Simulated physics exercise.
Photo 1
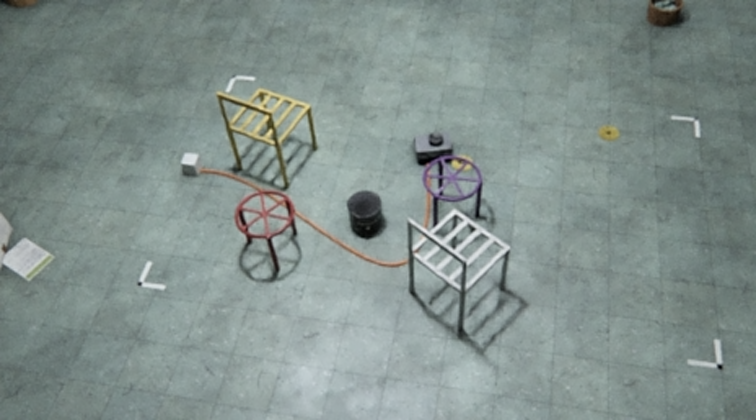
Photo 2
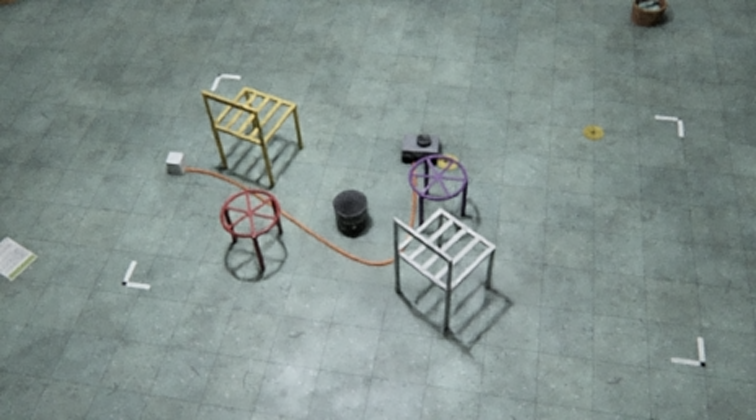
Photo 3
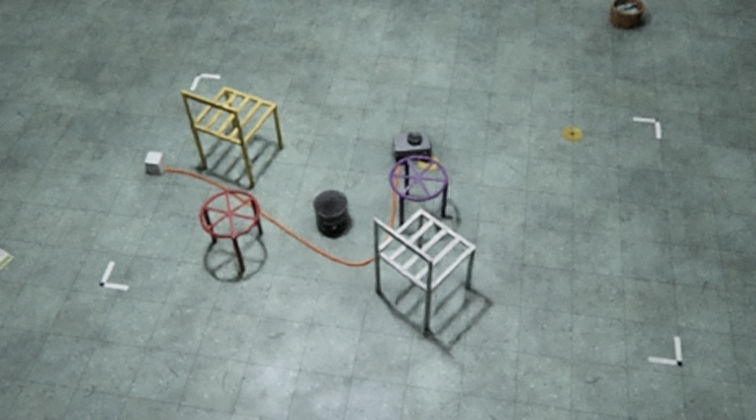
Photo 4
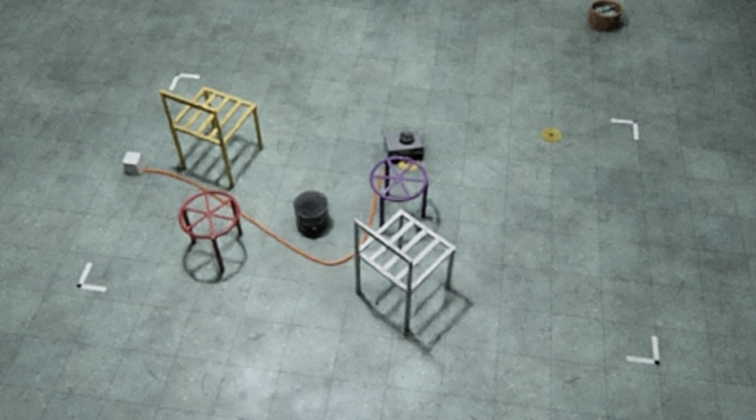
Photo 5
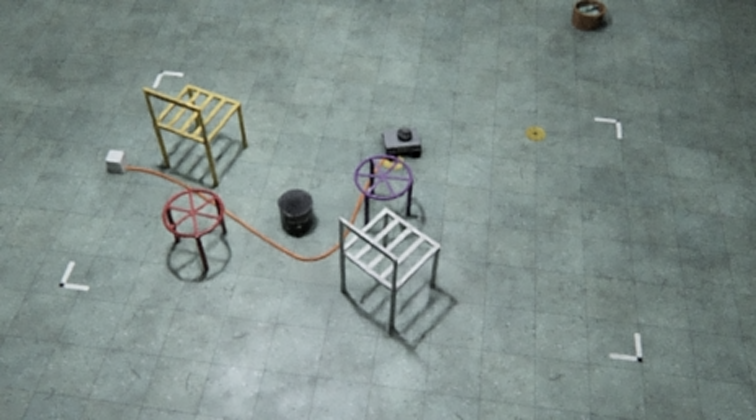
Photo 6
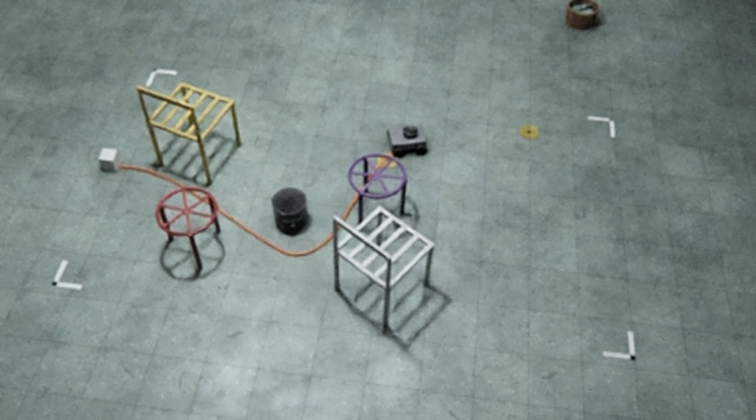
A yellow chair stands at upper left on a grey-green tiled floor marked with white corners, seen from high above. An orange lead winds from a small white box past a red stool and black bin toward a white chair, purple stool and small dark cart. The view drifts right, sliding everything left, while the cart shifts slightly rightward relative to the purple stool.
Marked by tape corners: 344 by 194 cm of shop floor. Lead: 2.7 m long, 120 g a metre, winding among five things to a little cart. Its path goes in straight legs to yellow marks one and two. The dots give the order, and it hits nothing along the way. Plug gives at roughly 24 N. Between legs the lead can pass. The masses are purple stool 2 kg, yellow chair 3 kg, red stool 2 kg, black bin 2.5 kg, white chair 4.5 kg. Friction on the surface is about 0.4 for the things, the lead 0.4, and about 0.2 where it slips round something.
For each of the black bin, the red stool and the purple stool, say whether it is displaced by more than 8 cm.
Black bin: Displaced, red stool: Not displaced, purple stool: Not displaced.
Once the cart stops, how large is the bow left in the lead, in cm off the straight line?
Roughly 80 centimetres.
Next, cart at (467, 139), 10 N at the fixed end; black bin 14 cm off its start.
Then, cart at (517, 134), plug out; black bin 37 cm off its start.
After that, cart at (448, 147), plug out; black bin 37 cm off its start at (294, 157).
Later, cart at (388, 159), plug out; black bin 37 cm off its start.
At the end, cart at (388, 159), plug out; black bin 37 cm off its start at (294, 157), purple stool 0 cm off its start at (377, 174), red stool 0 cm off its start at (186, 210).
